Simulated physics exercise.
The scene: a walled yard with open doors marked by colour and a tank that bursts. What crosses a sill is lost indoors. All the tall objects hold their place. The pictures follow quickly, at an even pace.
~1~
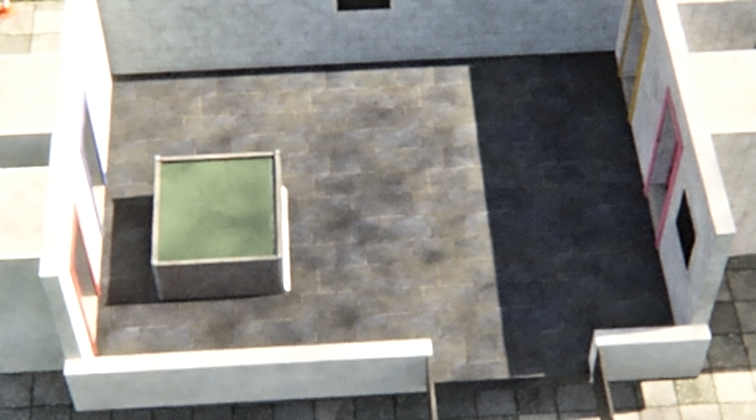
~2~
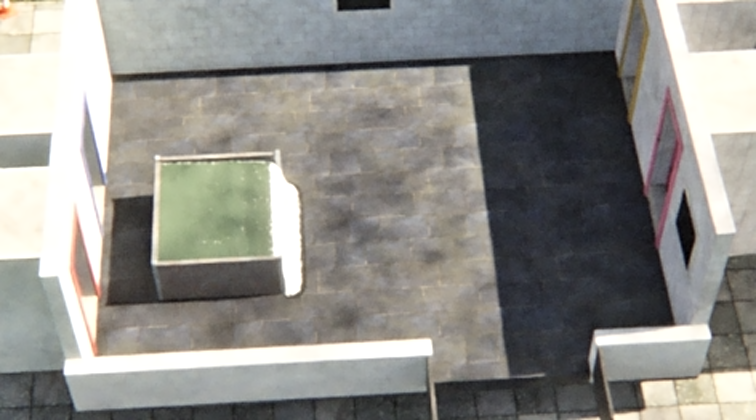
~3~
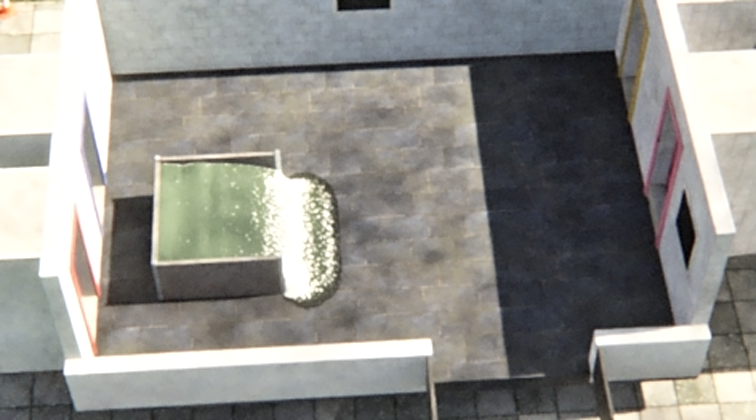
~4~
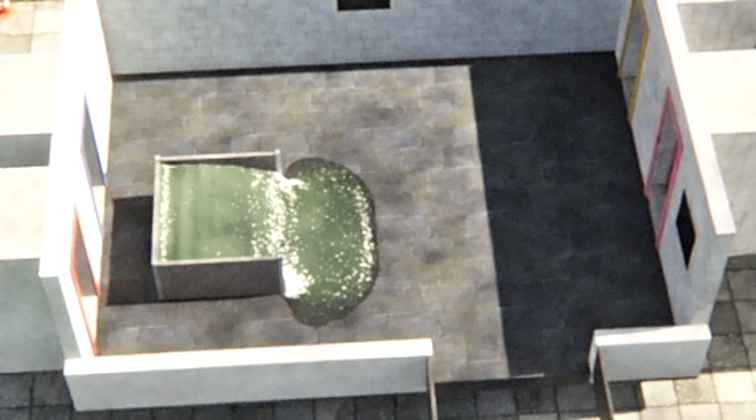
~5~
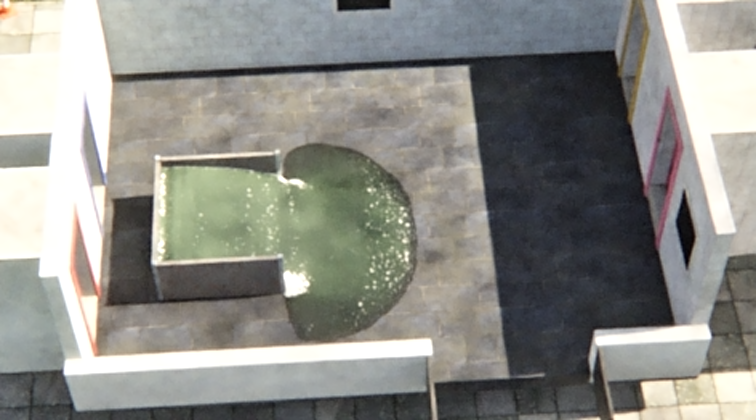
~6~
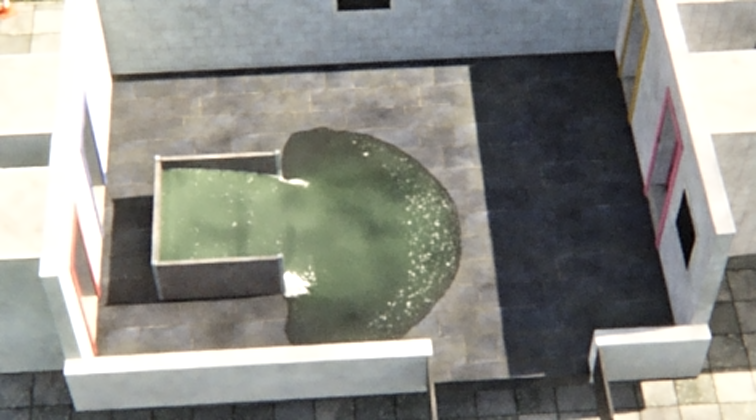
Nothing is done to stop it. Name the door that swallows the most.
It is the yellow one.
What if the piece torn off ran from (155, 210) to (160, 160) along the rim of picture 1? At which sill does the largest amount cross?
I say the blue door.
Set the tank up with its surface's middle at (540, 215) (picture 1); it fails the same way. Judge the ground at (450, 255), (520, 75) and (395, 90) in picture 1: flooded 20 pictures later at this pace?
In that order: No water, under water, under water.
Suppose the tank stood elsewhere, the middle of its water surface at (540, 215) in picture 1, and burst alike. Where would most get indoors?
That is the door marked pink.
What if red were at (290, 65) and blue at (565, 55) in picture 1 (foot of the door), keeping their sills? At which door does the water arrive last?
I say the red one.
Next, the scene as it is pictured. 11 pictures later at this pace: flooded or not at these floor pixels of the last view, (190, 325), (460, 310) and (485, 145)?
In that order: Free of water, under water, awash.
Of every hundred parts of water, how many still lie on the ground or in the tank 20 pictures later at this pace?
Close to 92 %.
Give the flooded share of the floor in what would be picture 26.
Roughly 65 per cent.
A moment on, water covers 45 % of the floor; yellow door not reached, pink door not reached, red door not reached, blue door not reached.
Next, water covers 60 % of the floor; yellow door not reached, pink door wet at the sill, nothing in, red door not reached, blue door not reached.
Then, water covers 65 % of the floor; yellow door some in, pink door wet at the sill, nothing in, red door not reached, blue door not reached.
Later, water covers 65 % of the floor; yellow door a lot in, pink door wet at the sill, nothing in, red door not reached, blue door not reached.
In the end, water covers 90 % of the floor; yellow door a lot in, pink door wet at the sill, nothing in, red door not reached, blue door not reached; the yellow door has let in the most.
